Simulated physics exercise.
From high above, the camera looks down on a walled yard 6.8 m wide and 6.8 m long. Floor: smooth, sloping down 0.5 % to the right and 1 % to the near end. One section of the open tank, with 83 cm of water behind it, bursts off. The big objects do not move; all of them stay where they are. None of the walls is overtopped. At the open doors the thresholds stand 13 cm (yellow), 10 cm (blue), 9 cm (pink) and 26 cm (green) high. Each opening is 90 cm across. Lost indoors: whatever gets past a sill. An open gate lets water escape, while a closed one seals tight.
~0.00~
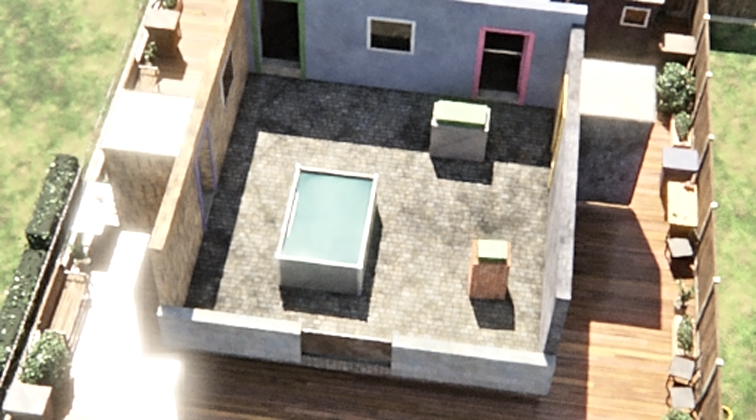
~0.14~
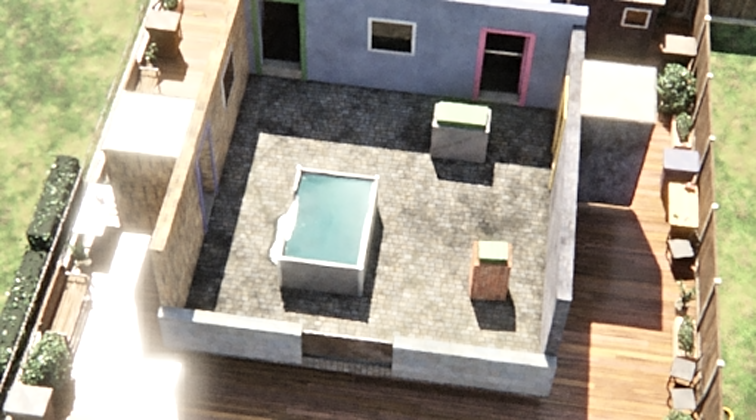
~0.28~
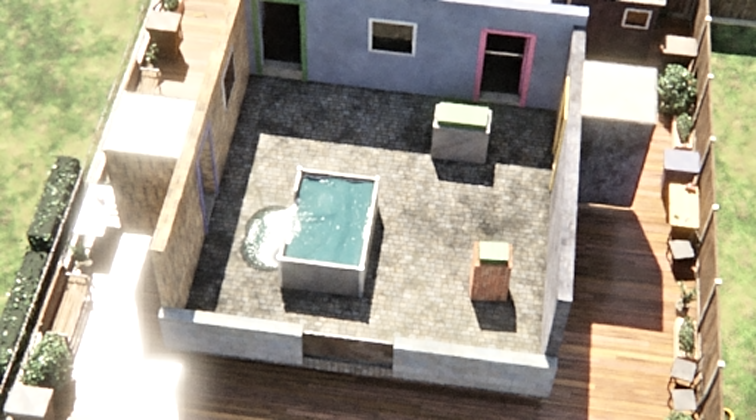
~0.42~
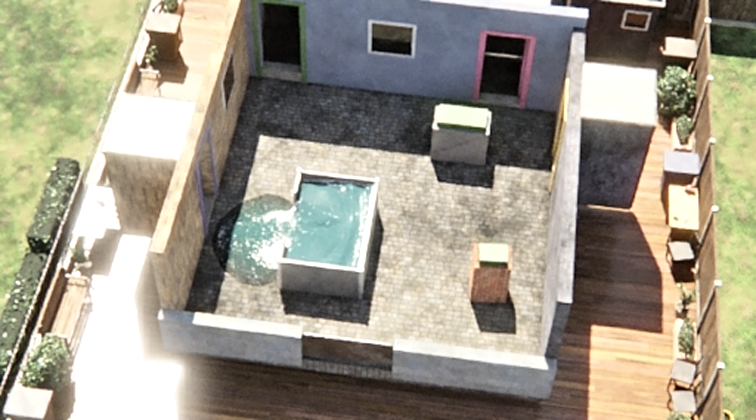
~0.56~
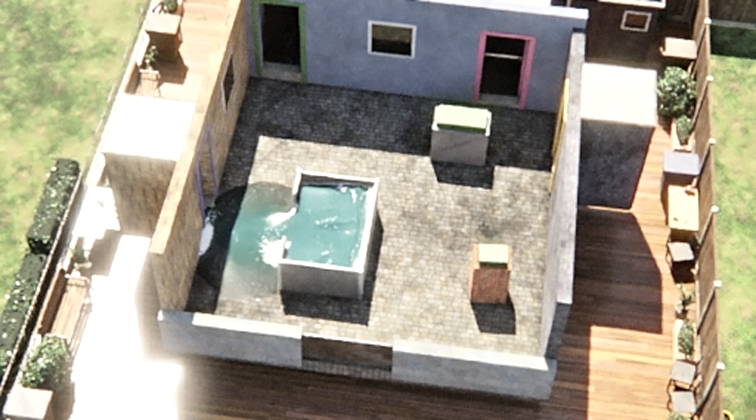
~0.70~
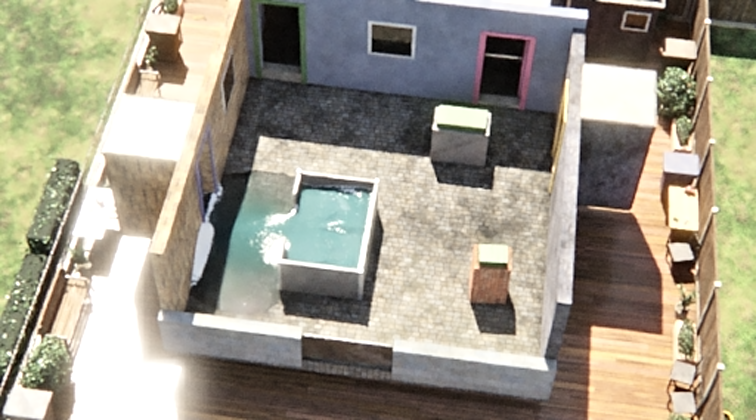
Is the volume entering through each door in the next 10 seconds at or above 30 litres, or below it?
Yellow door: Below, blue door: At or above, pink door: Below, green door: Below.
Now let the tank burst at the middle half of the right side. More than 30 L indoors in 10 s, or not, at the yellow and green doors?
Log - yellow: Threshold not reached, green: Threshold not reached.
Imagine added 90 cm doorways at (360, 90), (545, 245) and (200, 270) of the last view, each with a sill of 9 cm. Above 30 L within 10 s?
Well, the first is on the low side, the second is on the low side, and the third is on the high side.
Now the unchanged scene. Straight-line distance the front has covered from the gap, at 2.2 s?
I'd say close to 4.6 m.
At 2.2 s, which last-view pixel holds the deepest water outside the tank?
Look around (181, 325).
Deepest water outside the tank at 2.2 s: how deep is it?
It gets to some 39 cm.
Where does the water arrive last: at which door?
It would be the yellow one.
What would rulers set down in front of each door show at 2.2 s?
Door by door in cm, yellow shows 0, blue shows 31, pink shows 0, green shows 4.
After 1.4 s water covers 15 % of the floor and is deepest (51 cm) near (179, 333); yellow door not reached, blue door 33 cm at the sill, 184 L in, pink door not reached, green door not reached.
After 2.2 s water covers 25 % of the floor and is deepest (39 cm) near (181, 325); yellow door not reached, blue door 31 cm at the sill, 342 L in, pink door not reached, green door 4 cm at the sill, 0 L in.
After 3.5 s water covers 45 % of the floor and is deepest (28 cm) near (179, 333); yellow door not reached, blue door 23 cm at the sill, 465 L in, pink door not reached, green door 15 cm at the sill, 0 L in.
After 6.0 s water covers 70 % of the floor and is deepest (20 cm) near (532, 379); yellow door not reached, blue door 13 cm at the sill, 534 L in, pink door 2 cm at the sill, 0 L in, green door 8 cm at the sill, 0 L in.
After 10.0 s water covers 95 % of the floor and is deepest (12 cm) near (512, 377); yellow door 7 cm at the sill, 0 L in, blue door 6 cm at the sill, 539 L in, pink door 5 cm at the sill, 0 L in, green door 4 cm at the sill, 0 L in.
